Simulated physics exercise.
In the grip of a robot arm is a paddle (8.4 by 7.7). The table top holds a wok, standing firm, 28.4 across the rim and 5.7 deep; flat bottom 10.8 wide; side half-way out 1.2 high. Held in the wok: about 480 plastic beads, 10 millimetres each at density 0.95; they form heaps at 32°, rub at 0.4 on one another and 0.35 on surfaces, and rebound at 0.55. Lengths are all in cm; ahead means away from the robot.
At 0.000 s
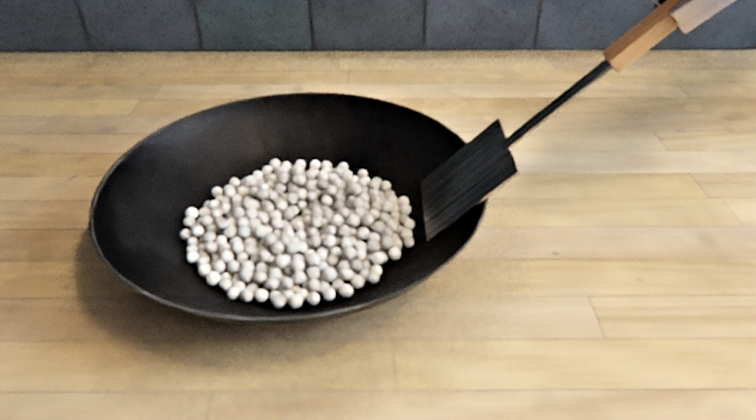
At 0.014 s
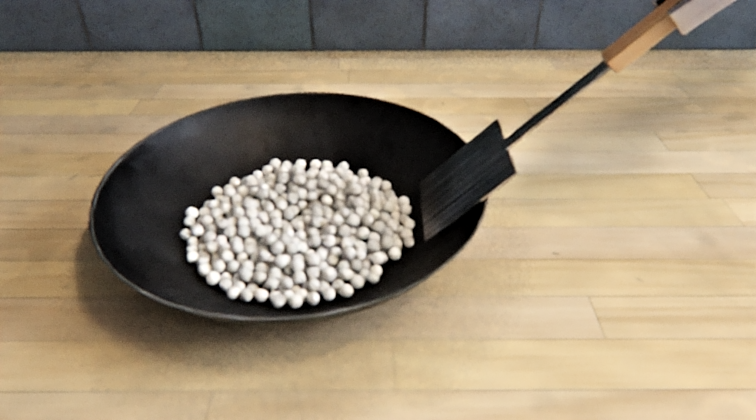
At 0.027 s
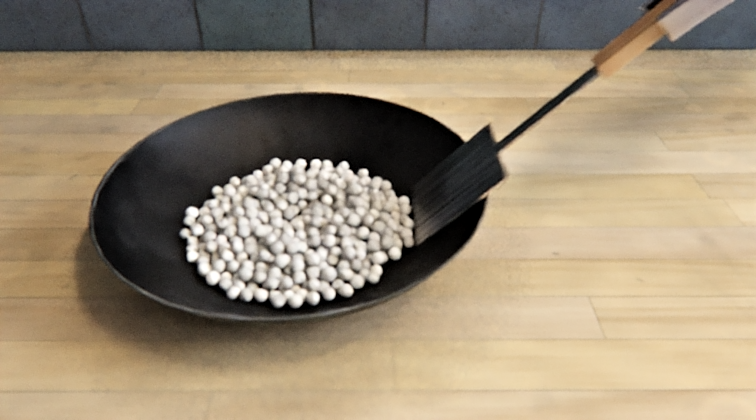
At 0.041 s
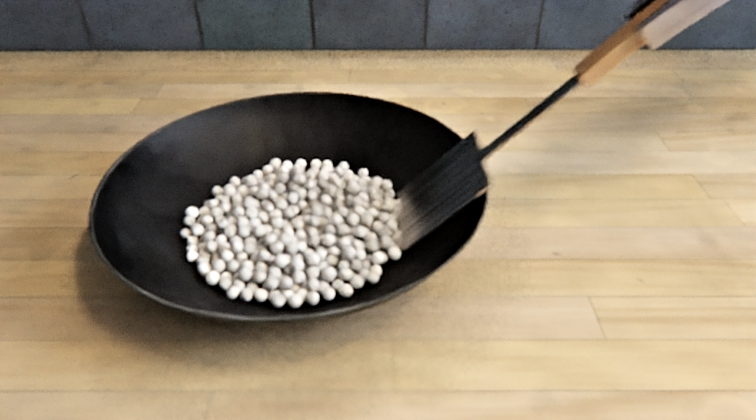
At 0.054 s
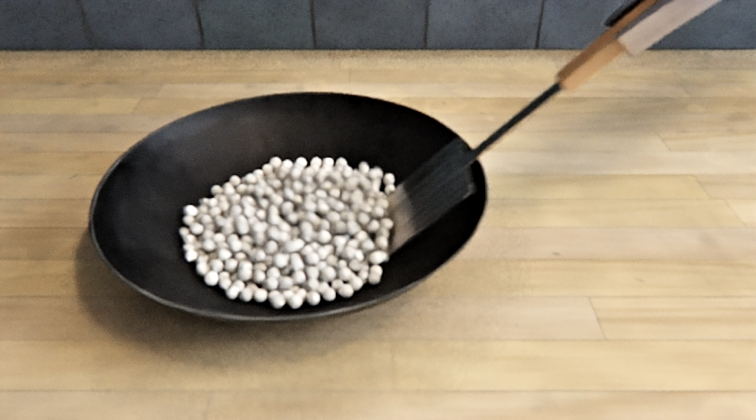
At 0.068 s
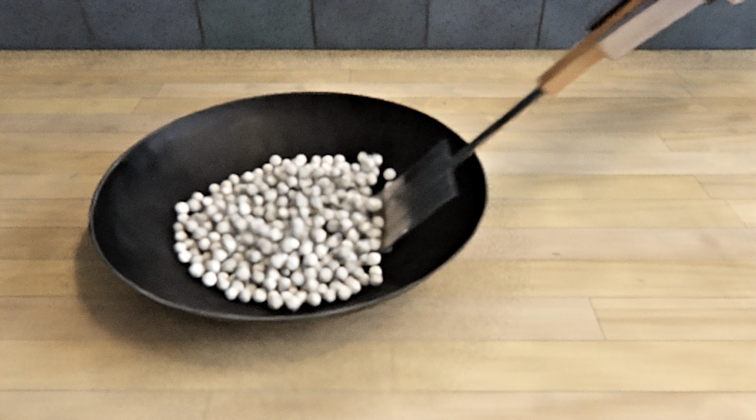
On a wooden table top, a black paddle with a light-coloured handle slides down from the right side of a dark wok into a heap of whitish beads, nudging those along its edge slightly to the left.
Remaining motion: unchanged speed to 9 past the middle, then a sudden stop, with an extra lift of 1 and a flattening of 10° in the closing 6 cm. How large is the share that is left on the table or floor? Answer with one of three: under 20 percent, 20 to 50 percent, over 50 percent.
Under 20 percent.
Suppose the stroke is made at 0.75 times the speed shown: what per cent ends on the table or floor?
Some 0 per cent.
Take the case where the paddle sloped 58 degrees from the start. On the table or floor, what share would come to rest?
I'd expect near 15 percent then.
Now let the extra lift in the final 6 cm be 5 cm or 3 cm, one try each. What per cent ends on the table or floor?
Try one gives about 10 in a hundred, try two about 15 in a hundred.
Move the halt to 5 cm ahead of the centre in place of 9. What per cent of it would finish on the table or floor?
Close to 0 per cent would end on the table or floor.
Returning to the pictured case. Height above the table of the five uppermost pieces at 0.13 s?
Somewhere around 5 centimetres high.
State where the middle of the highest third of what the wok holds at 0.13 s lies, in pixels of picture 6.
Roughly pixel (265, 210).
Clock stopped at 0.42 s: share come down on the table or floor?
It comes to some 10 in a hundred.
After 0.13 s, sloping 46°, highest piece 5 above the table; 475 in the wok.
After 0.19 s, sloping 43°, highest piece 5 above the table; 475 in the wok.
After 0.42 s, sloping 36°, highest piece 7 above the table; 431 in the wok, 38 on the table or floor, 6 on the blade or in flight.
After 1.47 s, sloping 36°, highest piece 6 above the table; 430 in the wok, 45 on the table or floor.
In the end, 430 in the wok, 45 on the table or floor. That is 9 % on the table or floor.
